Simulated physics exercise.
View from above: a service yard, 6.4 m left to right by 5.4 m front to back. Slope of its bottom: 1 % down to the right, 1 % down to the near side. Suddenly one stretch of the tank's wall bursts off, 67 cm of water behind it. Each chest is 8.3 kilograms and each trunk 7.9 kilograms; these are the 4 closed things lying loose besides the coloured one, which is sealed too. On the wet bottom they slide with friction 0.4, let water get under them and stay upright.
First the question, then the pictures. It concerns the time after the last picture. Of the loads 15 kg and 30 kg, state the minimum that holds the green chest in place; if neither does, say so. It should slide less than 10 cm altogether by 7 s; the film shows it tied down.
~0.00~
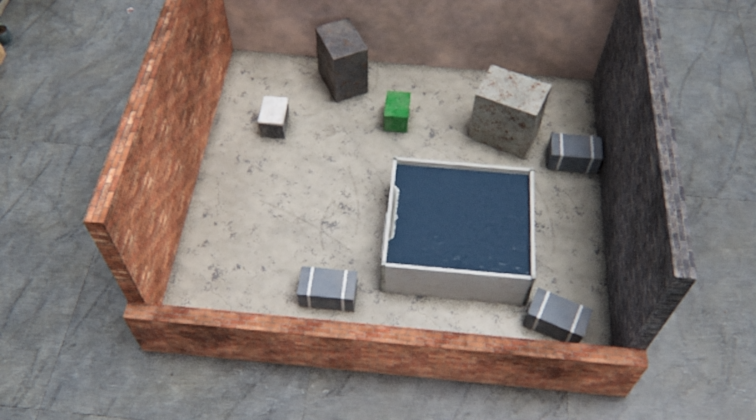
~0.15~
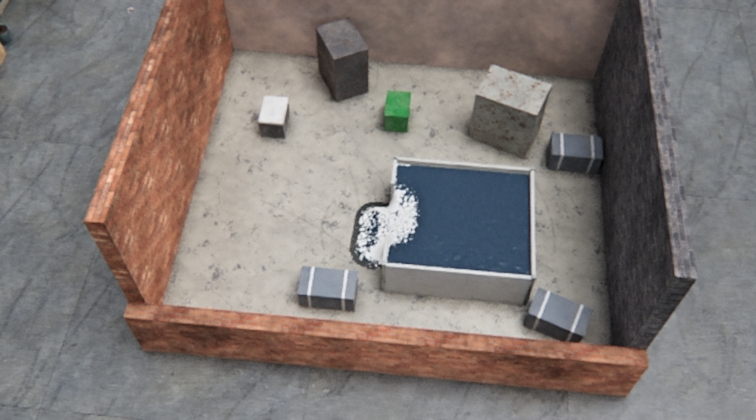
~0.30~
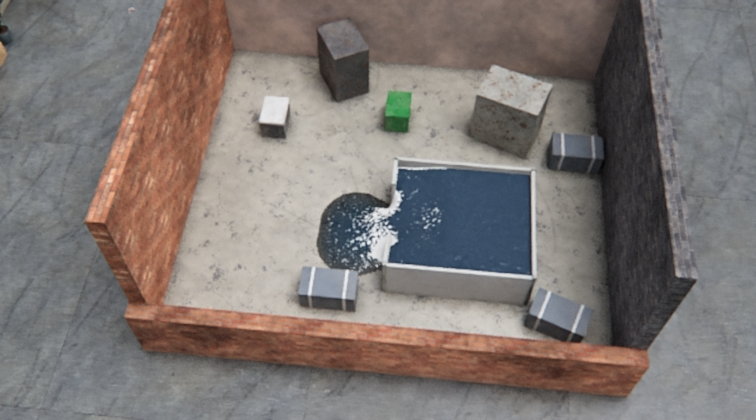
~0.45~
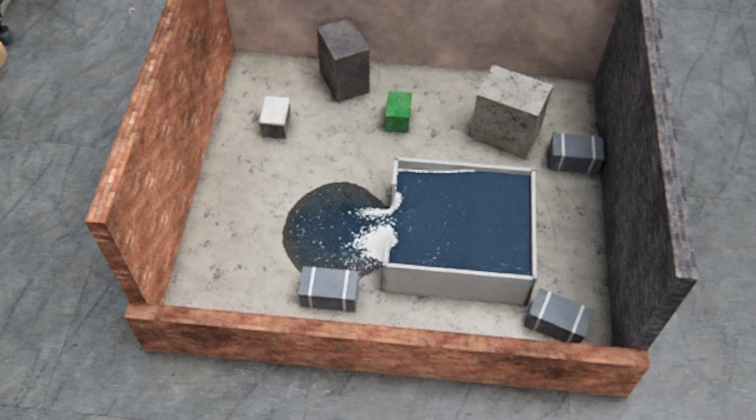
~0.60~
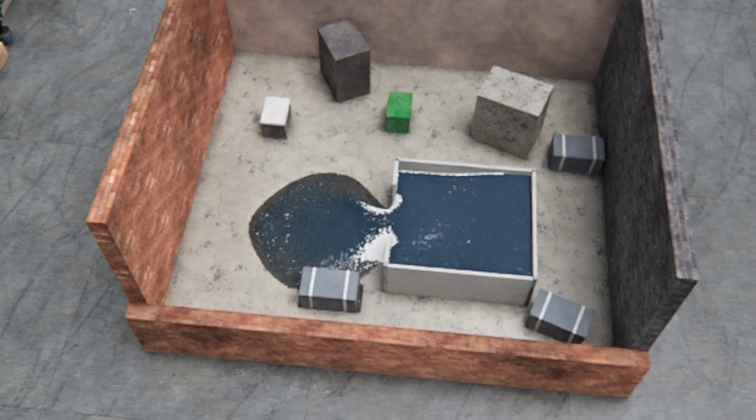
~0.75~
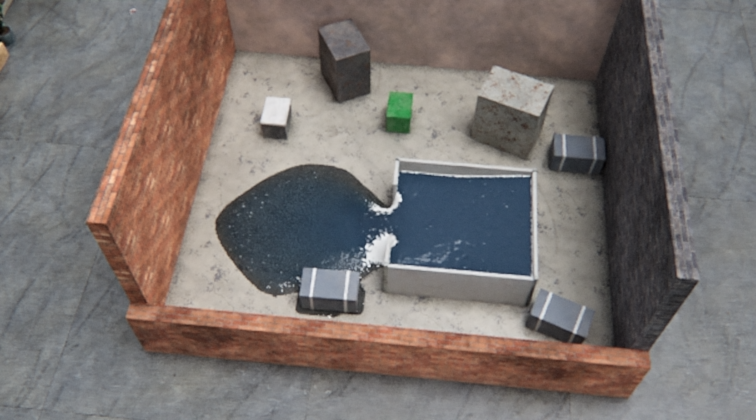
Minimum: 15 kg.
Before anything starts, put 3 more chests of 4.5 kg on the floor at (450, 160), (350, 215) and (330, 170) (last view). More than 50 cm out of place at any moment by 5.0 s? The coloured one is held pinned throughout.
In the given order, I'd say smaller, greater, greater.
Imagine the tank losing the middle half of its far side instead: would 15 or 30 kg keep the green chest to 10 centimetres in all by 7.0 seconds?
In that case, both fall short.
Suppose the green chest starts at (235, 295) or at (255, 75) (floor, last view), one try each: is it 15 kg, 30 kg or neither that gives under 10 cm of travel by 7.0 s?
At the first place nothing works, and at the second nothing works.
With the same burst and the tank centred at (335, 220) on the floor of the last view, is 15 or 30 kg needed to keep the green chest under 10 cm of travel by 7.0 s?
Well, in that case the lighter one is plenty.
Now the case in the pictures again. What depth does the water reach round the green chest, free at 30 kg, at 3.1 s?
0 cm, roughly.
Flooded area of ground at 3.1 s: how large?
I'd estimate close to 17 m2.
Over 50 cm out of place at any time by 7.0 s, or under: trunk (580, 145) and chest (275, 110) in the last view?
Taking them as listed: Not beyond and beyond.
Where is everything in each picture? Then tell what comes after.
The green chest at (397, 104), on the bottom; 3.5 m2 under water; 0 of 5 have shifted, in the first picture.
The green chest at (398, 103), on the bottom; water covers 4.1 m2; 0 of 5 have shifted, in the second picture.
The green chest at (399, 104) rests on the ground; 4.8 m2 under water; 0 of 5 have shifted, in the third picture.
The green chest at (399, 104) rests on the ground; 5.8 m2 under water; 0 of 5 have shifted, in the fourth picture.
The green chest at (400, 104), on the bottom; 6.8 m2 under water; 0 of 5 have shifted, in the fifth picture.
The green chest at (400, 104), on the bottom; water covers 8.0 m2; 0 of 5 have shifted, in the sixth picture.
After 1.4 s the green chest would be 0 cm from its start with 15 kg and 0 cm from its start with 30 kg; 0 cm of water round it then.
After 3.1 s the green chest would be 0 cm from its start with 15 kg and 0 cm from its start with 30 kg; 0 cm of water round it then.
After 4.9 s the green chest would be 0 cm from its start with 15 kg and 0 cm from its start with 30 kg; 1 cm of water round it then.
After 7.0 s the green chest would be 0 cm from its start with 15 kg and 0 cm from its start with 30 kg; 3 cm of water round it then.
